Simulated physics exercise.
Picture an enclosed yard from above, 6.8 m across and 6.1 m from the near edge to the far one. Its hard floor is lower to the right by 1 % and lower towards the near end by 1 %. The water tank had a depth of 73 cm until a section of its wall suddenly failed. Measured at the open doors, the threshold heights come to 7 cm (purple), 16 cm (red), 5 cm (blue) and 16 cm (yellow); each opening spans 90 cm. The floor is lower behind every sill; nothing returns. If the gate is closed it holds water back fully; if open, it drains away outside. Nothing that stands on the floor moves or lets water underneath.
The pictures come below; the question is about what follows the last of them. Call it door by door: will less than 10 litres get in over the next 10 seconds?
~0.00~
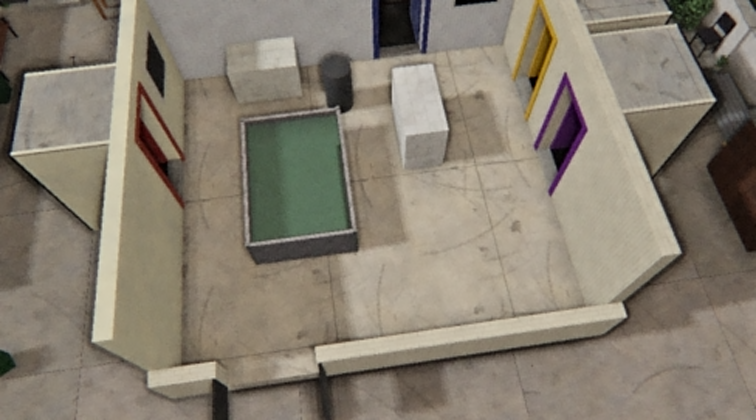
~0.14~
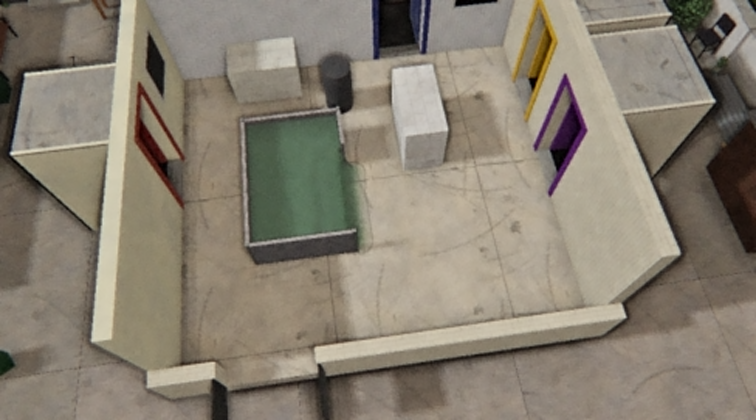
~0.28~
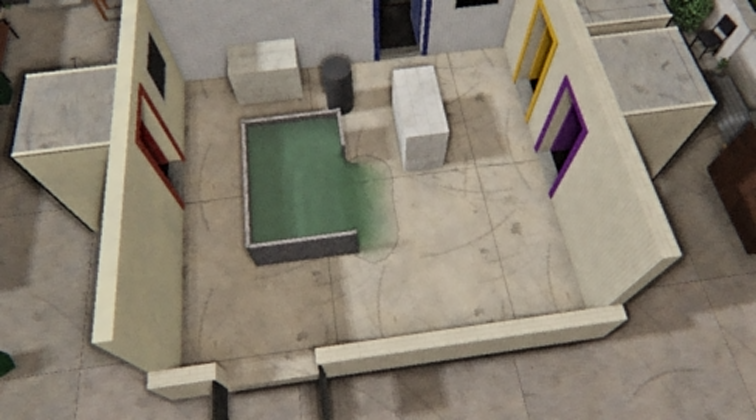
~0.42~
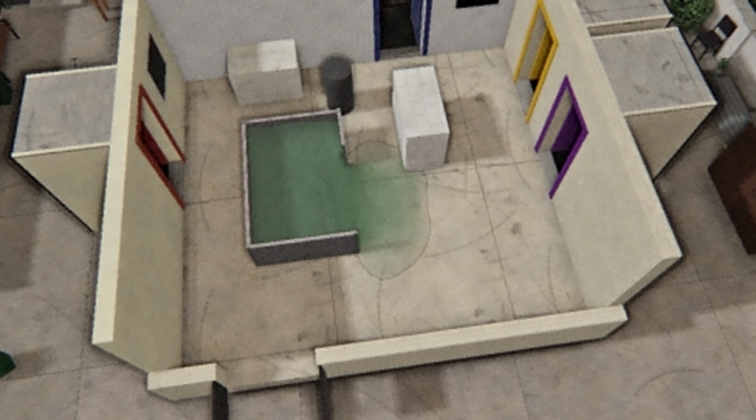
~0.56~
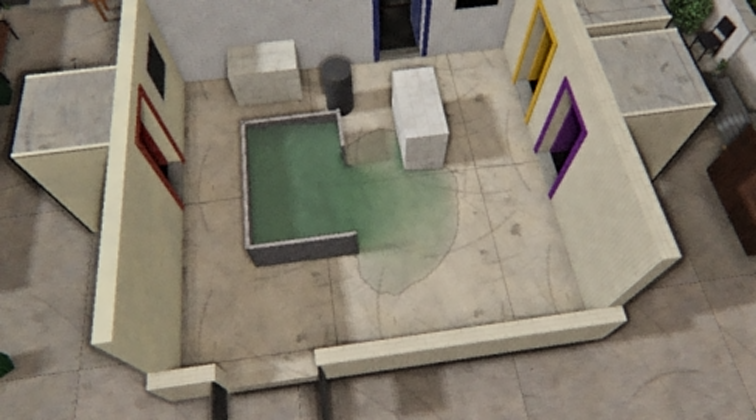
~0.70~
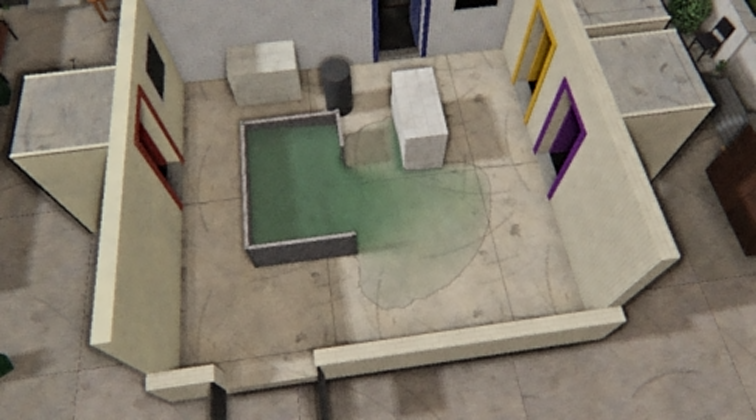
Purple door - no, 10 litres or more; red door - yes, less; blue door - no, 10 litres or more; yellow door - yes, less.
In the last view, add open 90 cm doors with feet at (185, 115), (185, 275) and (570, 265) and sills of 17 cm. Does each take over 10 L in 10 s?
First doorway falls short, second falls short, third gets there.
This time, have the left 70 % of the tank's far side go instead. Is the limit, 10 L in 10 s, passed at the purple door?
So for purple: No.
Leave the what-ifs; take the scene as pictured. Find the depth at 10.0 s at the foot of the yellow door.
Depth: Approx. 8.5 cm.
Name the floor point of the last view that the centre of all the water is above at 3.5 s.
I'd put it close to (428, 219).
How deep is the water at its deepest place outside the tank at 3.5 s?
Around 31 centimetres deep.
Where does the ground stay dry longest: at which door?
It's the red door that comes last.
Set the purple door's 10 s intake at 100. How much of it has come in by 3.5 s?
That works out near 60%.
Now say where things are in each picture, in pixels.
The first frame shows still water, 73 cm deep, in the water tank at (296, 175).
In the second frame, water pours out at (348, 200) and has run 0.9 m, to (354, 165); typically 10 cm deep outside, 73 cm at the water tank's back.
In the third frame, the front is at (380, 163), 1.1 m from the gap at (349, 202); 1.4 m2 of floor is under water; 72 cm left at the back of the water tank.
In the fourth frame, water pours out at (349, 203) and has run 1.5 m, to (400, 153); typically 11 cm deep outside, 66 cm at the water tank's back.
In the fifth frame, water pours out at (349, 204) and has run 2.0 m, to (448, 175); typically 9 cm deep outside, 61 cm at the water tank's back.
In the sixth frame, the front is at (482, 177), 2.6 m from the gap at (348, 204); 6.1 m2 of floor is under water; 61 cm left at the back of the water tank.
After 1.4 s water covers 40 % of the floor and is deepest (34 cm) near (363, 233); purple door 5 cm at the sill, 43 L in, red door not reached, blue door not reached, yellow door not reached.
After 2.2 s water covers 45 % of the floor and is deepest (54 cm) near (581, 323); purple door 14 cm at the sill, 184 L in, red door not reached, blue door 7 cm at the sill, 4 L in, yellow door 4 cm at the sill, 0 L in.
After 3.5 s water covers 55 % of the floor and is deepest (31 cm) near (546, 209); purple door 20 cm at the sill, 346 L in, red door not reached, blue door 4 cm at the sill, 8 L in, yellow door 6 cm at the sill, 0 L in.
After 6.0 s water covers 80 % of the floor and is deepest (20 cm) near (498, 54); purple door 14 cm at the sill, 493 L in, red door not reached, blue door 6 cm at the sill, 9 L in, yellow door 9 cm at the sill, 0 L in.
After 10.0 s water covers 95 % of the floor and is deepest (14 cm) near (581, 323); purple door 11 cm at the sill, 556 L in, red door 2 cm at the sill, 0 L in, blue door 4 cm at the sill, 20 L in, yellow door 9 cm at the sill, 0 L in.
